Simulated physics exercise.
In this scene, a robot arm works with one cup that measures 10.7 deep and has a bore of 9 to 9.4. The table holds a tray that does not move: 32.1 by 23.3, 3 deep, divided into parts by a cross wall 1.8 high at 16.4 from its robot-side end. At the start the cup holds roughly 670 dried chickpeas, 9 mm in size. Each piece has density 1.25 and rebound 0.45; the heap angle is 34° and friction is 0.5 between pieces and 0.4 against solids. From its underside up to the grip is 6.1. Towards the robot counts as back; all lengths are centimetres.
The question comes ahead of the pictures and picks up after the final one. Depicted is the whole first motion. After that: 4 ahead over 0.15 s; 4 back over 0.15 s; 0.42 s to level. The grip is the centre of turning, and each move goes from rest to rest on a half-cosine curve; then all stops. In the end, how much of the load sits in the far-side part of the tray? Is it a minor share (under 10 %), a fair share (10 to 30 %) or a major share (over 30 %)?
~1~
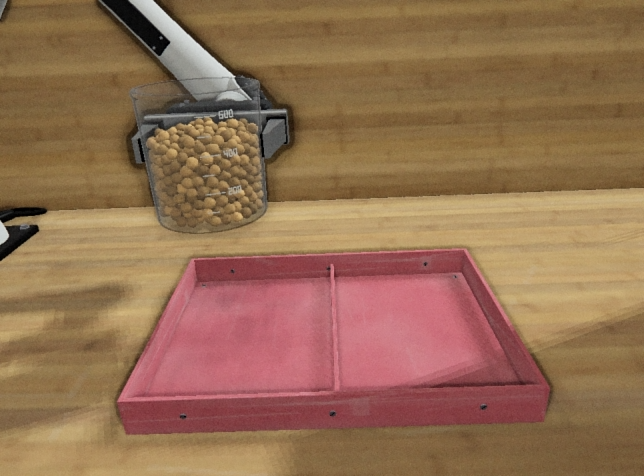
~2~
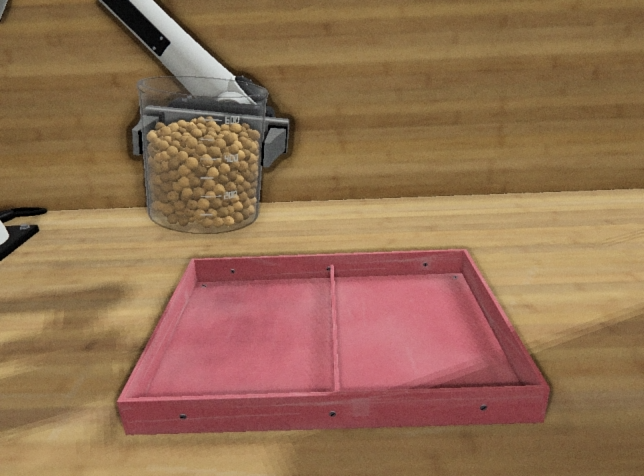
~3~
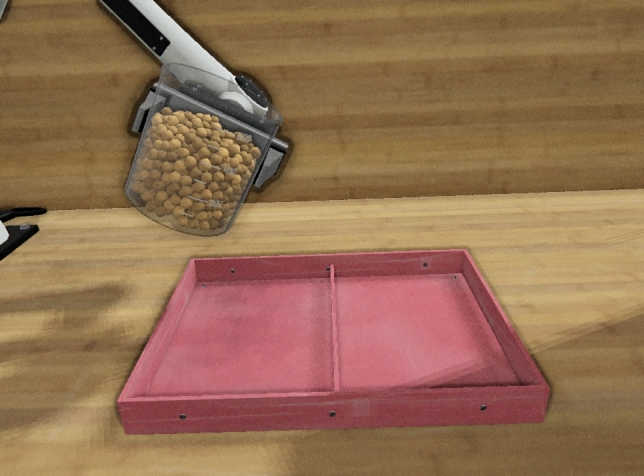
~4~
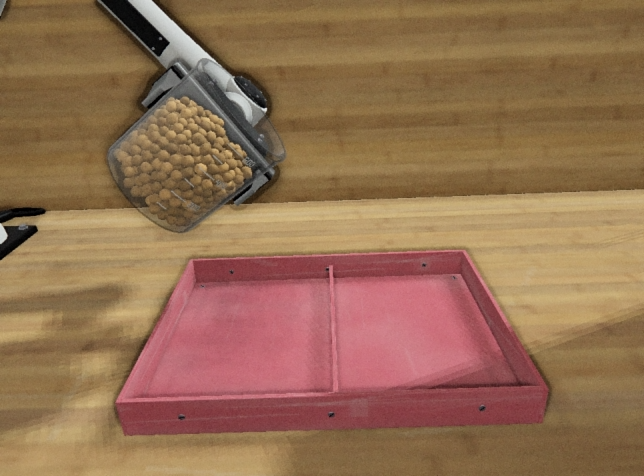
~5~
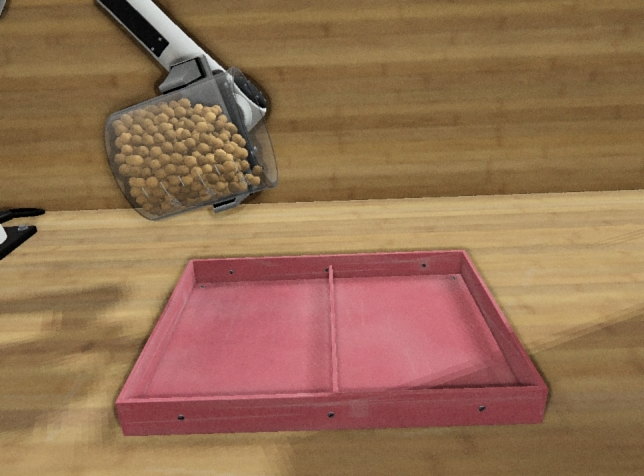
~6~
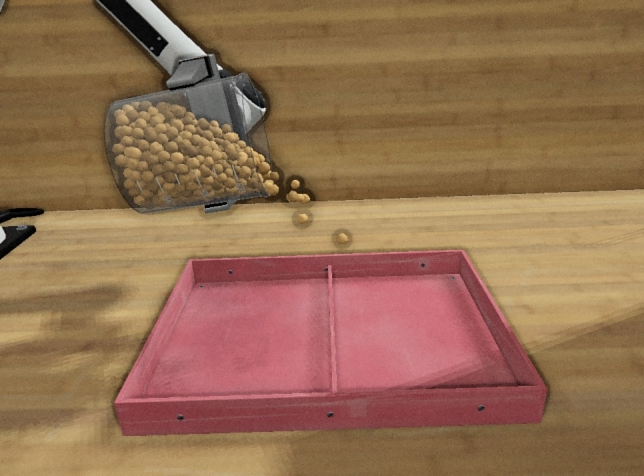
It is a fair share.
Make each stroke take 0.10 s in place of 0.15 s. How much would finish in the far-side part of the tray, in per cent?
Roughly 45 percent would.
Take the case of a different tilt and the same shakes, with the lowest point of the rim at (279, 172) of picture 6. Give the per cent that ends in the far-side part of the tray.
I'd put it at roughly 5 %.
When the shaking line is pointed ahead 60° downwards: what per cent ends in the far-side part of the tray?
It comes to near 5 percent.
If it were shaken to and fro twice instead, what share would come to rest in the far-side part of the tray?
About 35 %.
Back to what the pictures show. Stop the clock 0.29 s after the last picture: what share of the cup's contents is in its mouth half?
55 %.
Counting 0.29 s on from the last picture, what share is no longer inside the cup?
Roughly 20 per cent by then.
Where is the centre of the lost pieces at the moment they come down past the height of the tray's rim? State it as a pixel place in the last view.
I'd put it somewhere near (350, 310).
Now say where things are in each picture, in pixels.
In the first frame, cup middle at (206, 154), level; upper third of the load around (206, 144), from x 150 to 260, top at y 120; 671 in the cup.
In the second frame, cup middle at (204, 154), tilted 8° forward; upper third of the load around (201, 144), from x 150 to 255, top at y 120.
In the third frame, cup middle at (201, 153), tilted 28° forward; upper third of the load around (189, 143), from x 135 to 255, top at y 110.
In the fourth frame, cup middle at (197, 151), tilted 54° forward; upper third of the load around (178, 136), from x 120 to 250, top at y 100.
In the fifth frame, cup middle at (195, 149), tilted 74° forward; upper third of the load around (171, 130), from x 120 to 260, top at y 105.
In the sixth frame, cup middle at (194, 148), tilted 82° forward; upper third of the load around (165, 133), from x 120 to 340, top at y 105; 664 in the cup, 7 in flight or on a rim.
Then, 0.29 s later, tilted 82° forward, highest piece 21 above the table; 551 in the cup, 21 in the far-side part, 2 in the robot-side part, 97 in flight or on a rim.
Then, 0.58 s later, tilted 22° forward, highest piece 23 above the table; 470 in the cup, 130 in the far-side part, 63 in the robot-side part, 8 in flight or on a rim.
Then, 0.92 s later, level, highest piece 21 above the table; 469 in the cup, 136 in the far-side part, 66 in the robot-side part.
Then, 1.97 s later, level, highest piece 21 above the table; 469 in the cup, 136 in the far-side part, 66 in the robot-side part.
At rest, 469 in the cup, 136 in the far-side part, 66 in the robot-side part. That is 20 % in the far-side part of the tray.
